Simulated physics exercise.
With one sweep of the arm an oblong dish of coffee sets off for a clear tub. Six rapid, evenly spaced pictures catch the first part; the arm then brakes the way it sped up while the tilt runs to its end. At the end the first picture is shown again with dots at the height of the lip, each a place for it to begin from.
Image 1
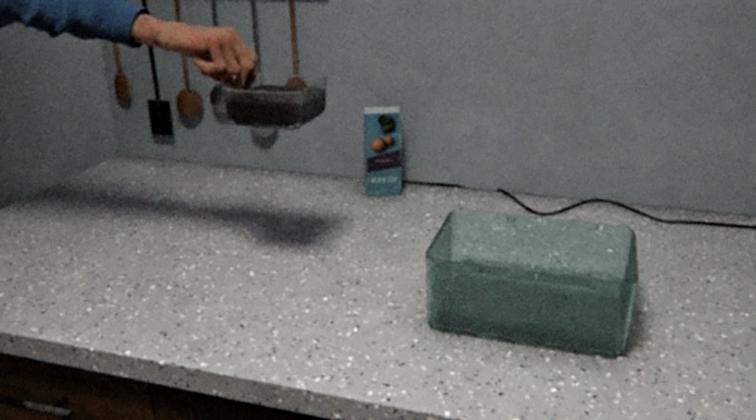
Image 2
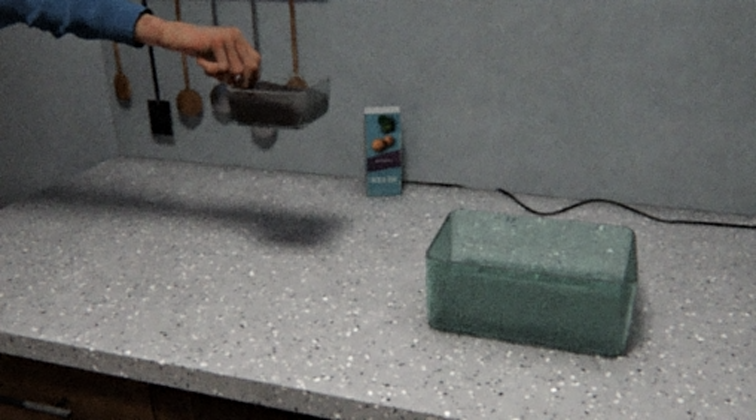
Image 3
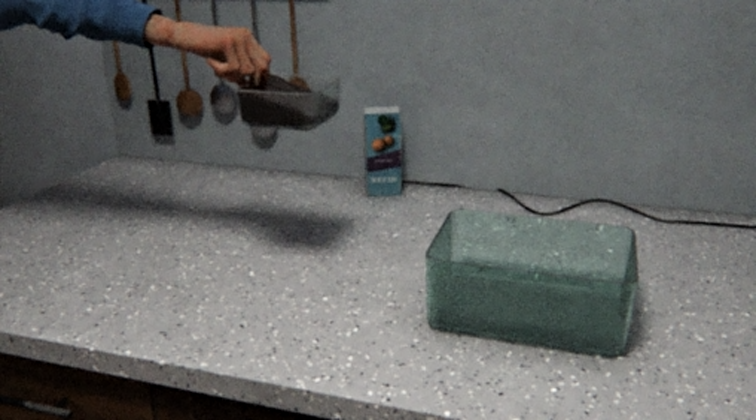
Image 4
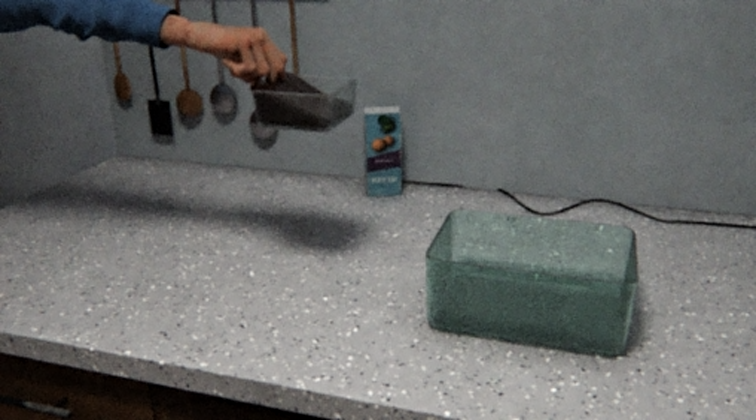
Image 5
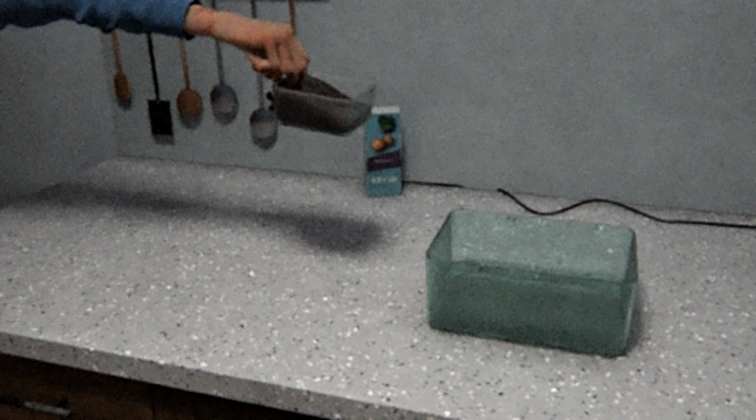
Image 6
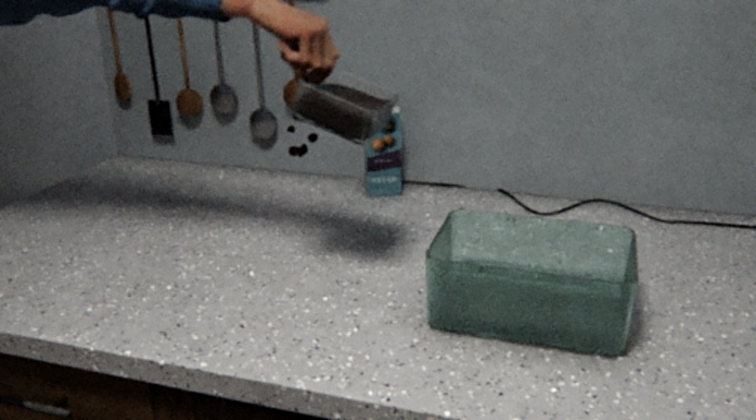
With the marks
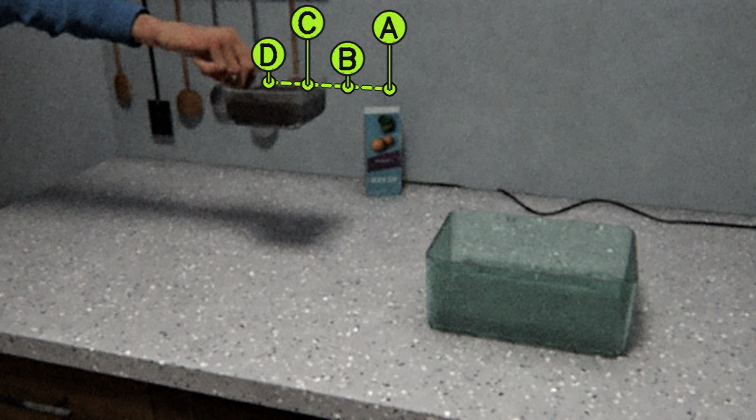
The clip opens with a hand holding a clear oblong dish of dark coffee above a speckled counter, left of an empty-looking greenish tub. The arm carries the dish rightward, and coffee slips over its trailing left edge. The dish then tilts down to the right as dark bits drop behind it.
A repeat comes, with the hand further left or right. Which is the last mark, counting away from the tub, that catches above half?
I would pick dot D.
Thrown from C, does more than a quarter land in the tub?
Yes, clearly.
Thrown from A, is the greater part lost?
No, that is safe.
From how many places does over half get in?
All of them.
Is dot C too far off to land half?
No.
On the marked copy, A at (389, 89); B at (347, 86); C at (307, 84); D at (268, 82).
With A, about 90 % lands in the tub, 4 % falls short and 6 % goes beside or beyond.
With B, about 80 % lands in the tub, 5 % falls short and 14 % goes beside or beyond.
With C, about 83 % lands in the tub, 11 % falls short and 6 % goes beside or beyond.
With D, about 68 % lands in the tub, 27 % falls short and 4 % goes beside or beyond.
